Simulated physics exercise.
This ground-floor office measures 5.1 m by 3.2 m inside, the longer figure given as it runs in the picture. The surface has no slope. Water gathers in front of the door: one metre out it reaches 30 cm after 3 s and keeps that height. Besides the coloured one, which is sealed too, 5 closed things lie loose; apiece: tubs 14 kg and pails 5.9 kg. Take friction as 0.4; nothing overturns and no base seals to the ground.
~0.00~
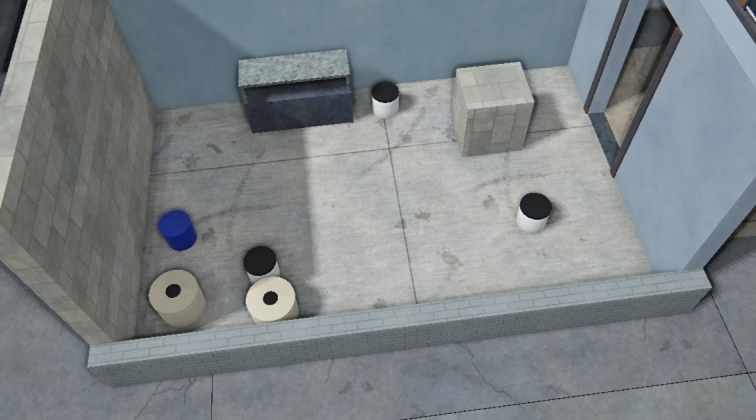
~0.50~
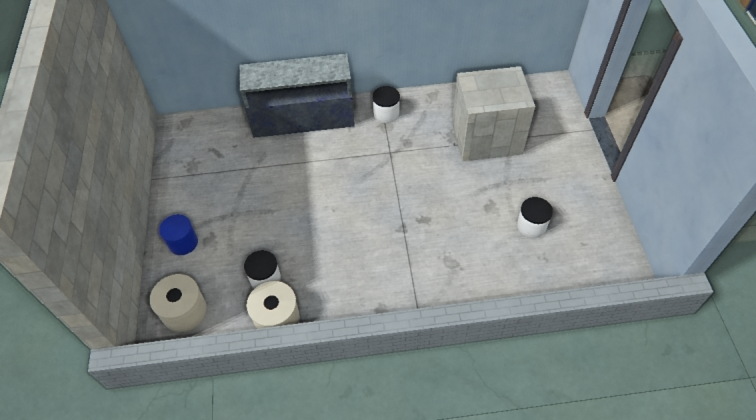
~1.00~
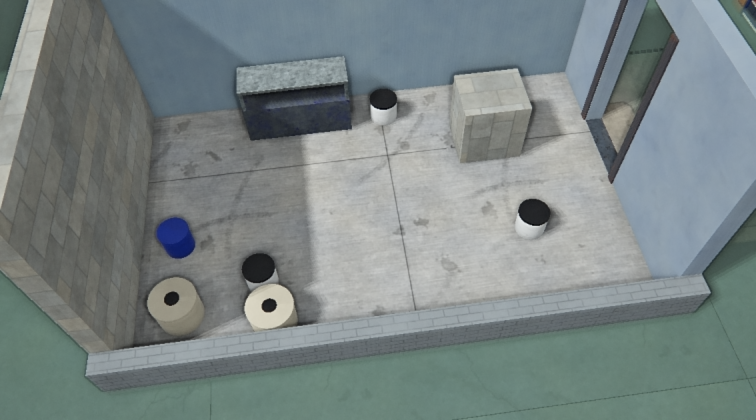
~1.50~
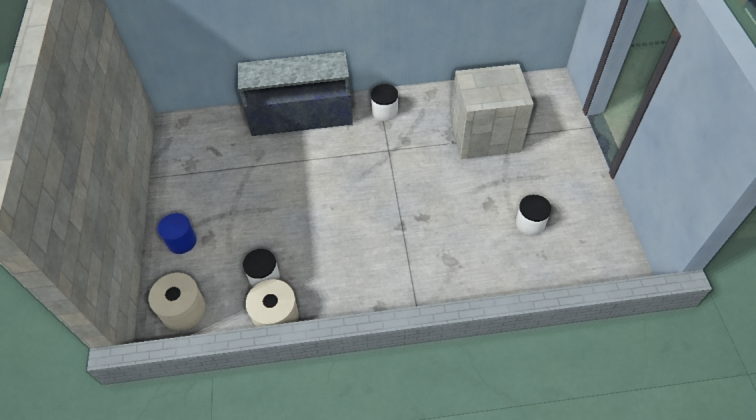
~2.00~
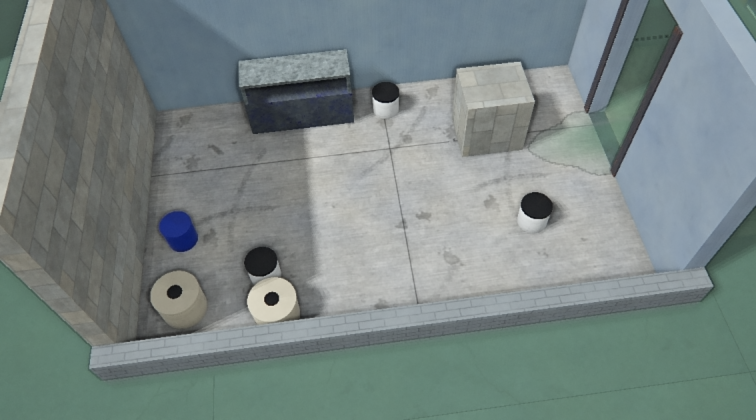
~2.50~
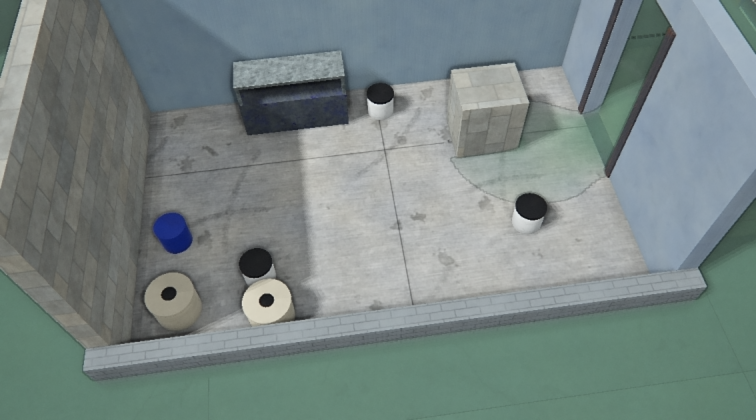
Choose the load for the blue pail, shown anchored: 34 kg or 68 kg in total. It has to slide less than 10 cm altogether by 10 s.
For it, the lower weight is enough.
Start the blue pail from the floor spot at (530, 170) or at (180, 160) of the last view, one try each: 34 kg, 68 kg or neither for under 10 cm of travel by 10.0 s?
In that order: Only the larger holds; either load holds.
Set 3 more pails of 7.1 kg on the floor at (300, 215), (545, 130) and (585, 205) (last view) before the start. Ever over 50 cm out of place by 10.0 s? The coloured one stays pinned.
In that order: Under, more, short of it.
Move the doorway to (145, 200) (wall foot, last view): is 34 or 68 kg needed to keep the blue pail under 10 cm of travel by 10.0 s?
Then the lower weight is enough.
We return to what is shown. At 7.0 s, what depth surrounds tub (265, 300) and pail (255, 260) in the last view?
About 12 and 11 cm.
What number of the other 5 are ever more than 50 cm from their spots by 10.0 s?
That makes 4.
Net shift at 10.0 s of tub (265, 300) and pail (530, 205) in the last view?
In turn: 40 cm, 350 cm.
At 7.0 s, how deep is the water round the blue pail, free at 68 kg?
Roughly 10 cm.
After 3.5 s the blue pail would be 0 cm from its start with 34 kg and 0 cm from its start with 68 kg; 0 cm of water round it then.
After 4.5 s the blue pail would be 0 cm from its start with 34 kg and 0 cm from its start with 68 kg; 0 cm of water round it then.
After 7.0 s the blue pail would be 0 cm from its start with 34 kg and 0 cm from its start with 68 kg; 10 cm of water round it then.
After 10.0 s the blue pail would be 0 cm from its start with 34 kg and 0 cm from its start with 68 kg; 13 cm of water round it then.
